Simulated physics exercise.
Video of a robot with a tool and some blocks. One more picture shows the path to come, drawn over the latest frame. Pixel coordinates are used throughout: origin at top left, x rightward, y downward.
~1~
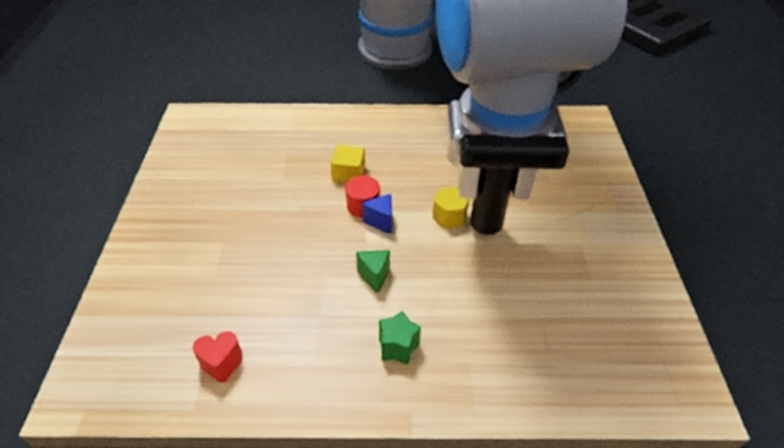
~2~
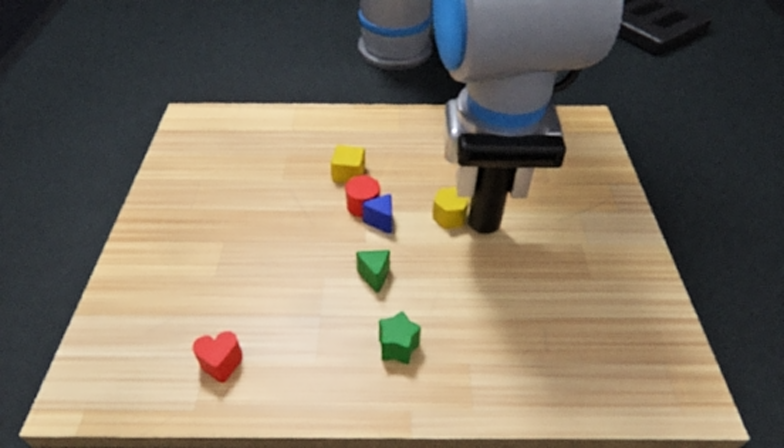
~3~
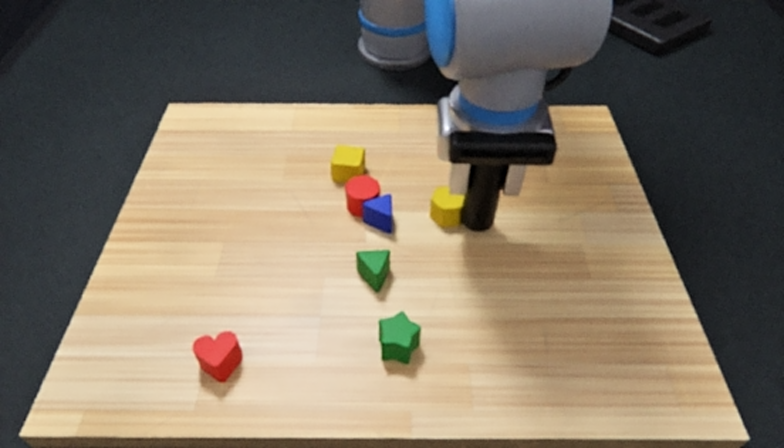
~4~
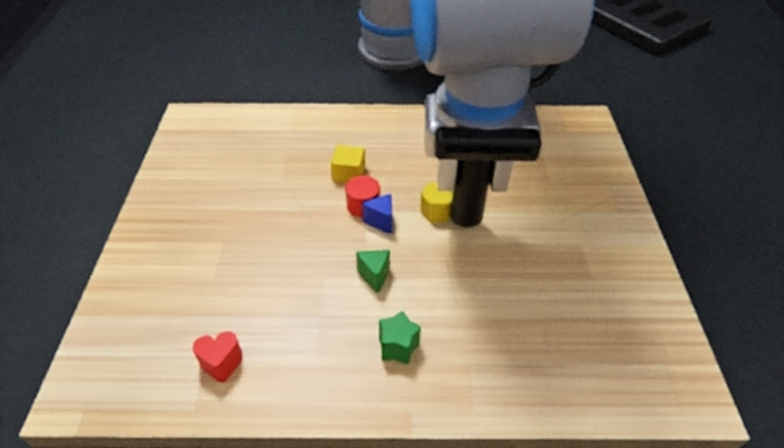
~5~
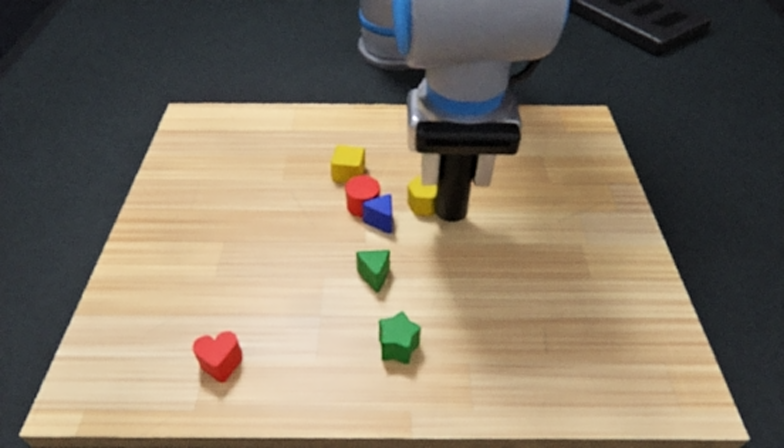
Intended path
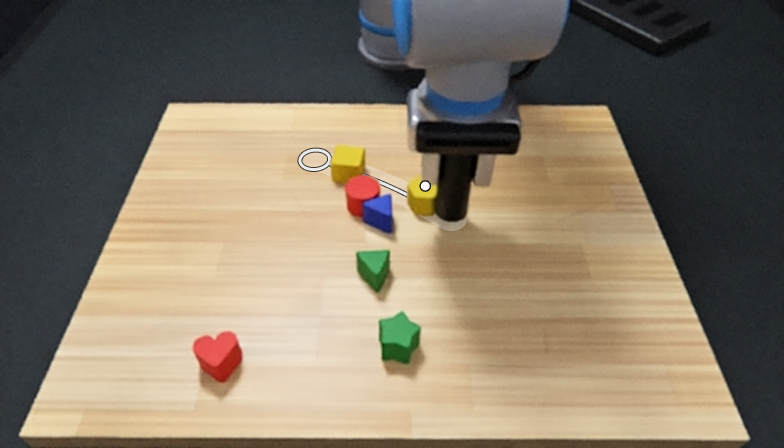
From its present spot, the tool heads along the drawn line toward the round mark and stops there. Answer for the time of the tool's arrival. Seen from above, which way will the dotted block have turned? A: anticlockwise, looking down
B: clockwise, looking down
I'll go with B - clockwise, looking down.
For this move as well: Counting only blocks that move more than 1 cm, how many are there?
Going by the path, two of them shift by more than about 1 cm.
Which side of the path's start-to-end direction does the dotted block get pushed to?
Off to the right side.
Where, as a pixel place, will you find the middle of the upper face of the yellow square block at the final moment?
If I read the scene right, the answer is (278, 138).
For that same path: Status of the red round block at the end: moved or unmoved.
It keeps its position.
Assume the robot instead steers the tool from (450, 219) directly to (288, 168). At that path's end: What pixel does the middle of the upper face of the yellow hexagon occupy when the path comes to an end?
Located at (366, 149).
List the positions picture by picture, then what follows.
Tool tip at (487, 223); block tops, yellow square block at (348, 155); red round block at (363, 187); yellow hexagon at (452, 198), in the first picture.
Tool at (484, 222); blocks unchanged, in the second picture.
Tool at (478, 220); yellow hexagon at (449, 197), in the third picture.
Tool at (467, 216); yellow hexagon at (439, 192), in the fourth picture.
Tool at (451, 211); yellow square block at (348, 155); red round block at (363, 187); yellow hexagon at (425, 186), in the fifth picture.
Path on the board, from (450, 219) by way of (405, 194) and (360, 174) to (315, 160); the dot is on the yellow hexagon.
What follows on the original path. One third of the way, tool at (405, 186); yellow hexagon at (381, 162).
Two thirds of the way, tool at (359, 166); yellow square block at (314, 146), turned 25° anticlockwise; yellow hexagon at (344, 139), turned 15° clockwise.
At the end, tool at (314, 151); yellow square block at (278, 138), turned 45° anticlockwise; red round block in place; yellow hexagon at (331, 125), turned 75° clockwise.
